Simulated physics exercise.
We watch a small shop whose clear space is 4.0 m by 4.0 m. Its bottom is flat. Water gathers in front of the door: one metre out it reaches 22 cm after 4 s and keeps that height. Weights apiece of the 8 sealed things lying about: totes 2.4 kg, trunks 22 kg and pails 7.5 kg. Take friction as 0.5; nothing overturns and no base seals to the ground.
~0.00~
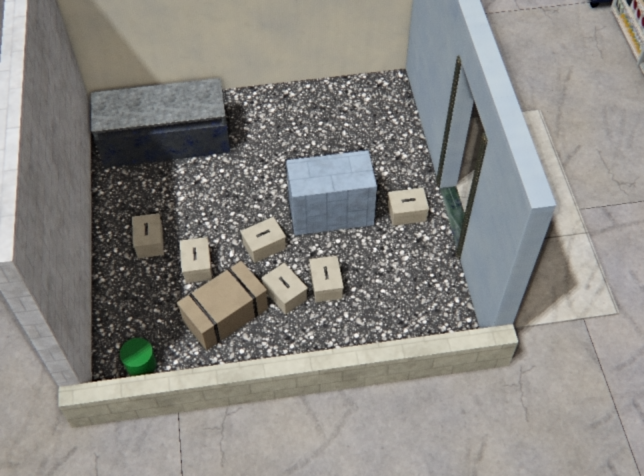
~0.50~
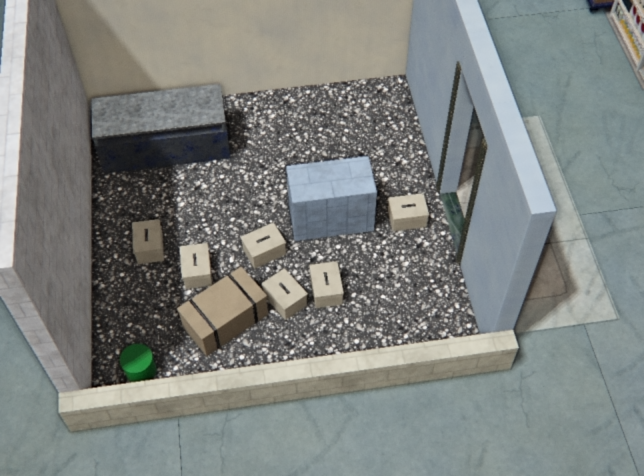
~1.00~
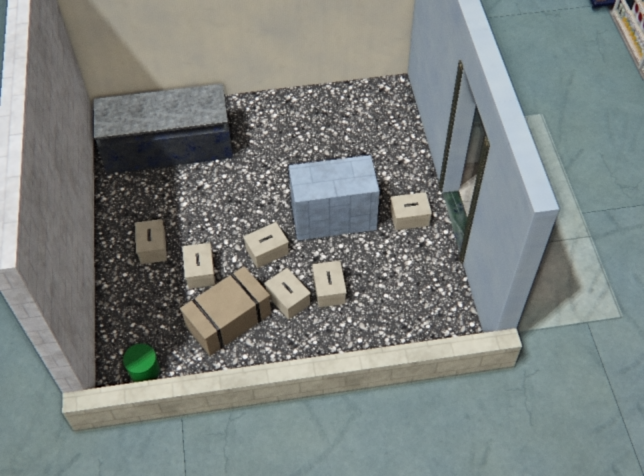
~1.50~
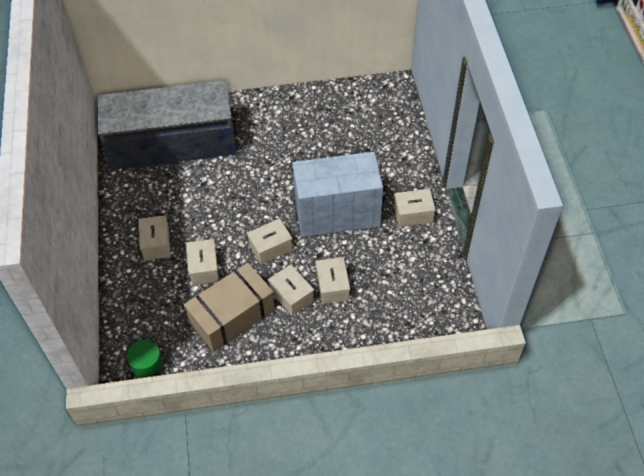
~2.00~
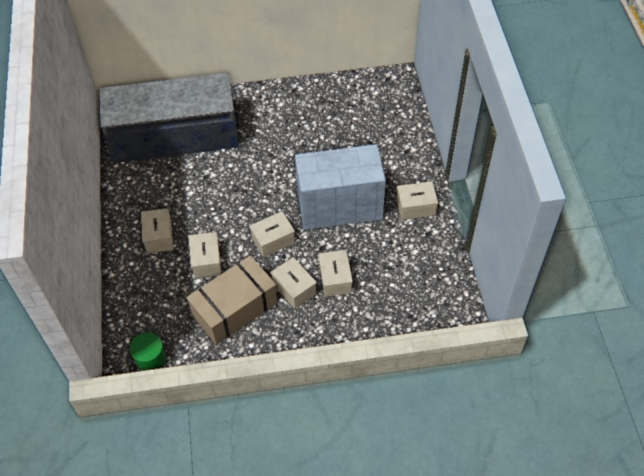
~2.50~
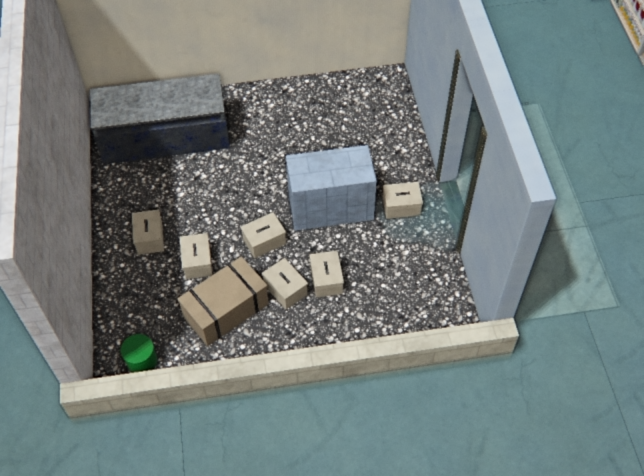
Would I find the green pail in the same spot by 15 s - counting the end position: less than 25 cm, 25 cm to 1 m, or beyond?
Green pail ends far away.
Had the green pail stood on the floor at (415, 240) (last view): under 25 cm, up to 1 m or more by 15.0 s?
It travels far.
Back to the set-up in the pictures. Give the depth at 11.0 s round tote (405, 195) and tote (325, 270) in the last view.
About 7 and 12 cm.
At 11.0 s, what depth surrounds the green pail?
Roughly 9 cm.
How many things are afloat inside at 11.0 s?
8 of them.
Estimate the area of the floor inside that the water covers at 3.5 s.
About 2.5 m2.
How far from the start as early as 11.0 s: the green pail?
About 150 cm.
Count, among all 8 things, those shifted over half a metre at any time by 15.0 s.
That makes 8.
After 3.5 s the green pail is near (137, 349), 0.0 m from its start, aground; 1 afloat.
After 6.8 s the green pail is near (136, 348), 0.0 m from its start, aground; 4 afloat.
After 11.0 s the green pail is near (114, 221), 1.6 m from its start, afloat; 8 afloat.
After 15.0 s the green pail is near (210, 150), 2.6 m from its start, afloat; 8 afloat.
